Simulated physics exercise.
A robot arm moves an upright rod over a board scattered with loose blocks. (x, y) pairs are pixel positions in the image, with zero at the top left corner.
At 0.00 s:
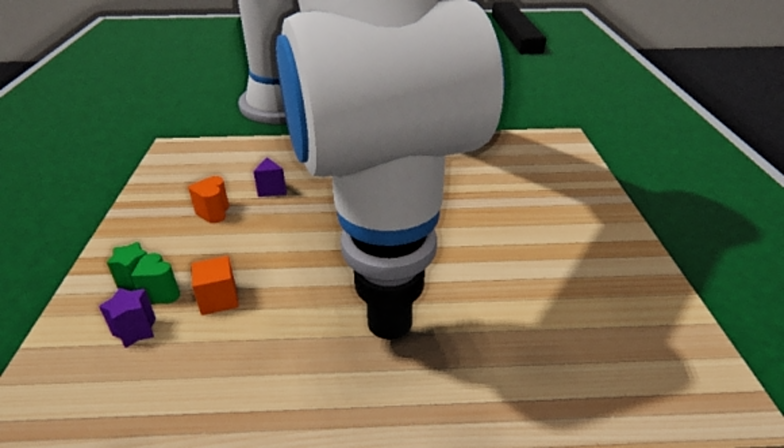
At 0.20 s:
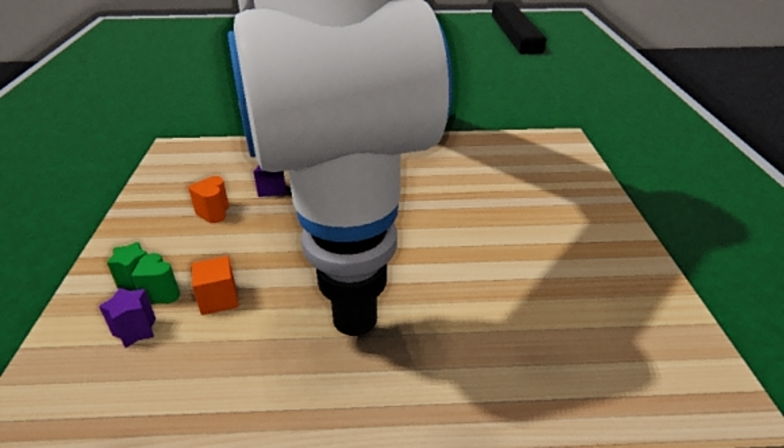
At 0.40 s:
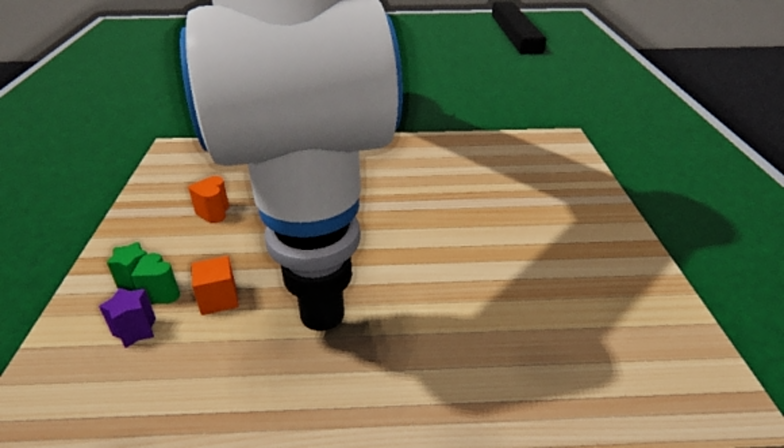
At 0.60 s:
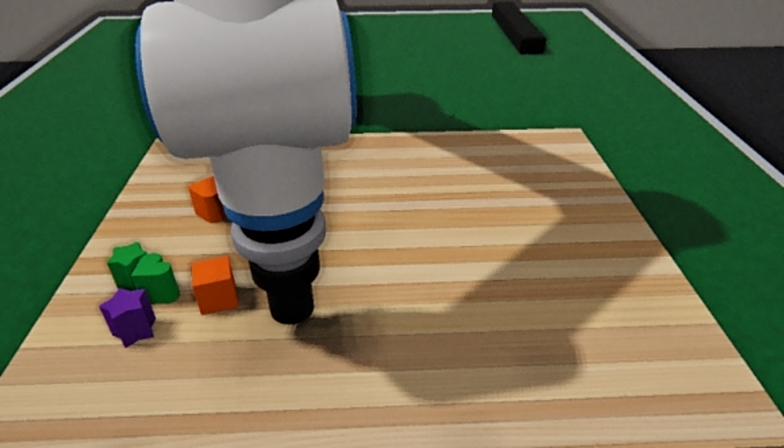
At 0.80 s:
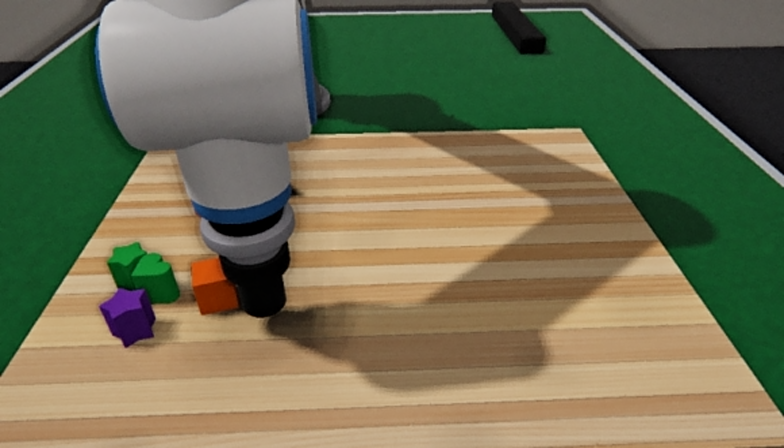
A robot arm moving an upright black rod steadily left over a wooden board toward an orange block, the blocks staying still.
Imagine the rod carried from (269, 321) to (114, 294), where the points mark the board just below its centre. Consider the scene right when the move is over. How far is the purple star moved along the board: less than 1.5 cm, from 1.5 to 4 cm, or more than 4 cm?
I reckon it covers less than 1.5 cm.
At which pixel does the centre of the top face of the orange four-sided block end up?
I'd guess (179, 248).
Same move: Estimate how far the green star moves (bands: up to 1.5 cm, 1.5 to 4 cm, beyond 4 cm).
Overall it shifts more than 4 cm.
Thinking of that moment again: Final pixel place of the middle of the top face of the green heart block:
The middle of its upper face will lie at (91, 245).
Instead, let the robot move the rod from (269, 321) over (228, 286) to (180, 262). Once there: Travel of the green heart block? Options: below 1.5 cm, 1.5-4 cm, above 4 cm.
Moves 1.5 to 4 cm.
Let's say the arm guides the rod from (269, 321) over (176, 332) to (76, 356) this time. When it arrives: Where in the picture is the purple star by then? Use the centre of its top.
Somewhere near (56, 302).
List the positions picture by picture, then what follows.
In the first picture, rod's lower end (390, 323); purple star (123, 301); green star (126, 253); green heart block (151, 265); orange four-sided block (211, 270).
In the second picture, rod (355, 320); blocks still.
In the third picture, rod (323, 315); blocks still.
In the fourth picture, rod (293, 309); blocks still.
In the fifth picture, rod (265, 303); purple star (123, 301); green star (126, 253); green heart block (151, 265); orange four-sided block (211, 270).
What follows on the original path. One third of the way, rod (209, 293); green heart block (148, 265); orange four-sided block (187, 260).
Two thirds of the way, rod (157, 284); green star (111, 245); green heart block (128, 258), turned 20° clockwise; orange four-sided block (180, 249), turned 20° clockwise.
At the end, rod (106, 276); purple star still; green star (95, 227), turned 30° clockwise; green heart block (91, 245), turned 55° clockwise; orange four-sided block (179, 248), turned 25° clockwise.
